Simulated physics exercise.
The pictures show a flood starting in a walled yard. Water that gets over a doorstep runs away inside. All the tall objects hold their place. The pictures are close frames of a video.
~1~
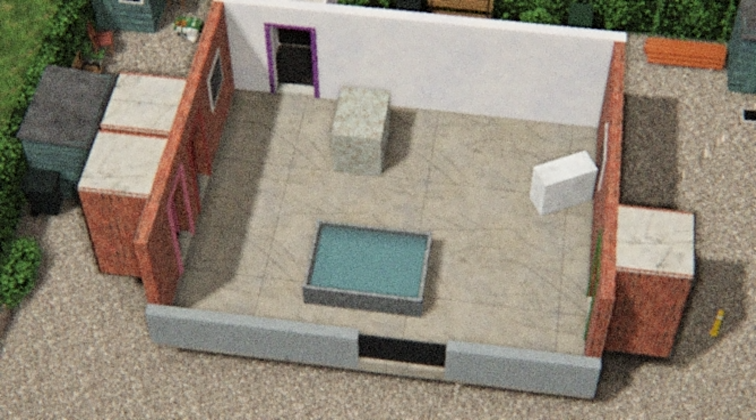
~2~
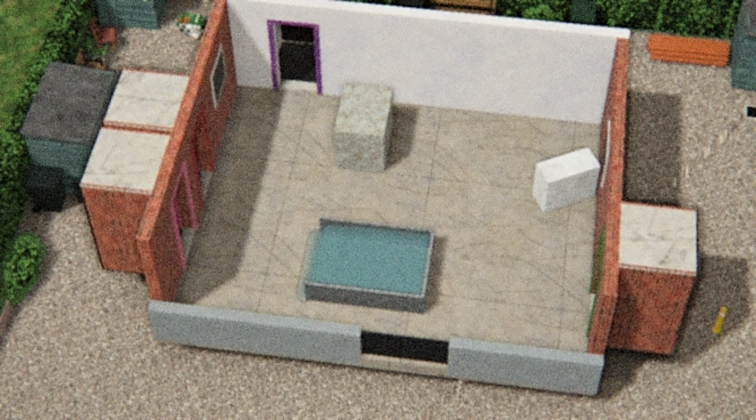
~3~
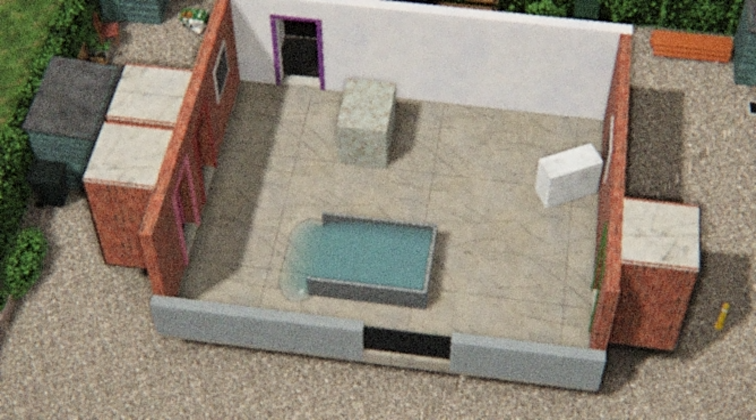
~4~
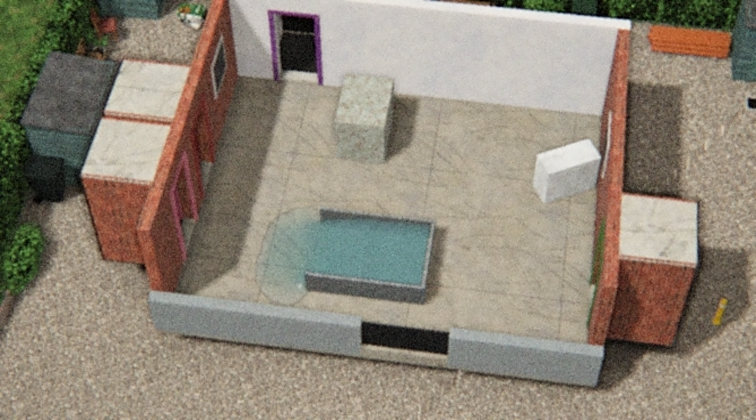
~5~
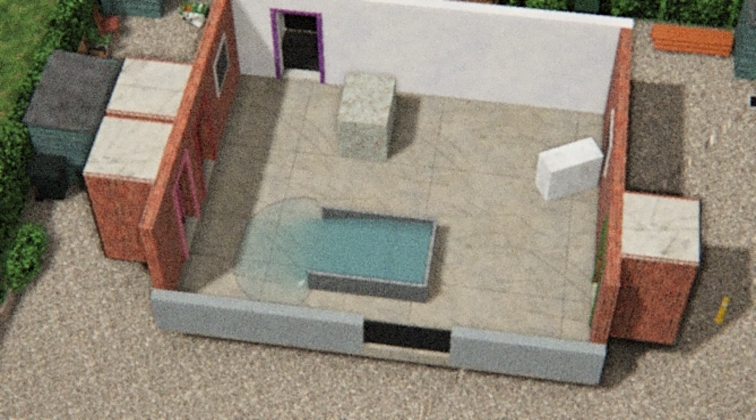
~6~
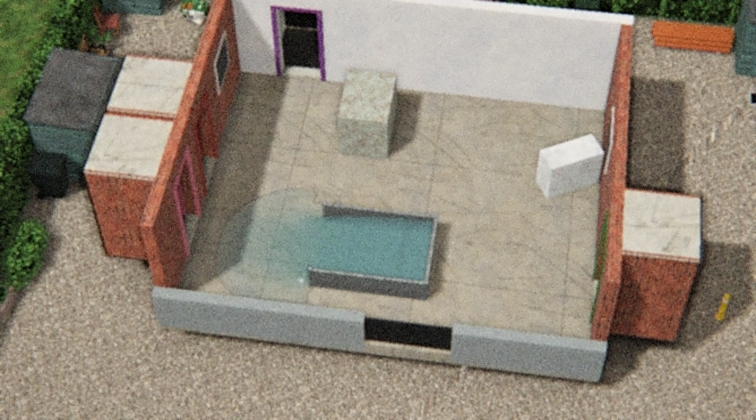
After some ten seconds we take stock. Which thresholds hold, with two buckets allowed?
The red door takes more than that; the pink door takes more than that; the green door stays under that; the purple door stays under that.
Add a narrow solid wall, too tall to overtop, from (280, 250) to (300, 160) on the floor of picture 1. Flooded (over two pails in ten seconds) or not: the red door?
Red door holds.
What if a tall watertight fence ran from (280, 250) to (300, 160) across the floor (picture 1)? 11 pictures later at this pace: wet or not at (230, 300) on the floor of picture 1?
There: Covered.
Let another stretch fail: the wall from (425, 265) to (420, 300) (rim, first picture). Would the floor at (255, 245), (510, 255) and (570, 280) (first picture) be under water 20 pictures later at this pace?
In that order: No water, under water, wet.
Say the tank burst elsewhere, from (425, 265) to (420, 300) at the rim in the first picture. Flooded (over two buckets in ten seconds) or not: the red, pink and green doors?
Then: The red door holds, the pink door stays under, the green door takes more.
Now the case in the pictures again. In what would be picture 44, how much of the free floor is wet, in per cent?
Some 45 per cent.
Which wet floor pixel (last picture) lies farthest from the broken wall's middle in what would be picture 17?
Near (222, 138).
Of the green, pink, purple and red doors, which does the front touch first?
First comes the pink door.
A moment on, water covers 20 % of the floor; the red door not reached, the pink door under two buckets in, the green door not reached, the purple door not reached.
Next, water covers 20 % of the floor; the red door under two buckets in, the pink door over two buckets in, the green door not reached, the purple door not reached.
Then, water covers 25 % of the floor; the red door over two buckets in, the pink door far over two buckets in, the green door not reached, the purple door not reached.
Later, water covers 45 % of the floor; the red door over two buckets in, the pink door far over two buckets in, the green door not reached, the purple door wet at the sill, nothing in.
In the end, water covers 70 % of the floor; the red door far over two buckets in, the pink door far over two buckets in, the green door wet at the sill, nothing in, the purple door wet at the sill, nothing in.
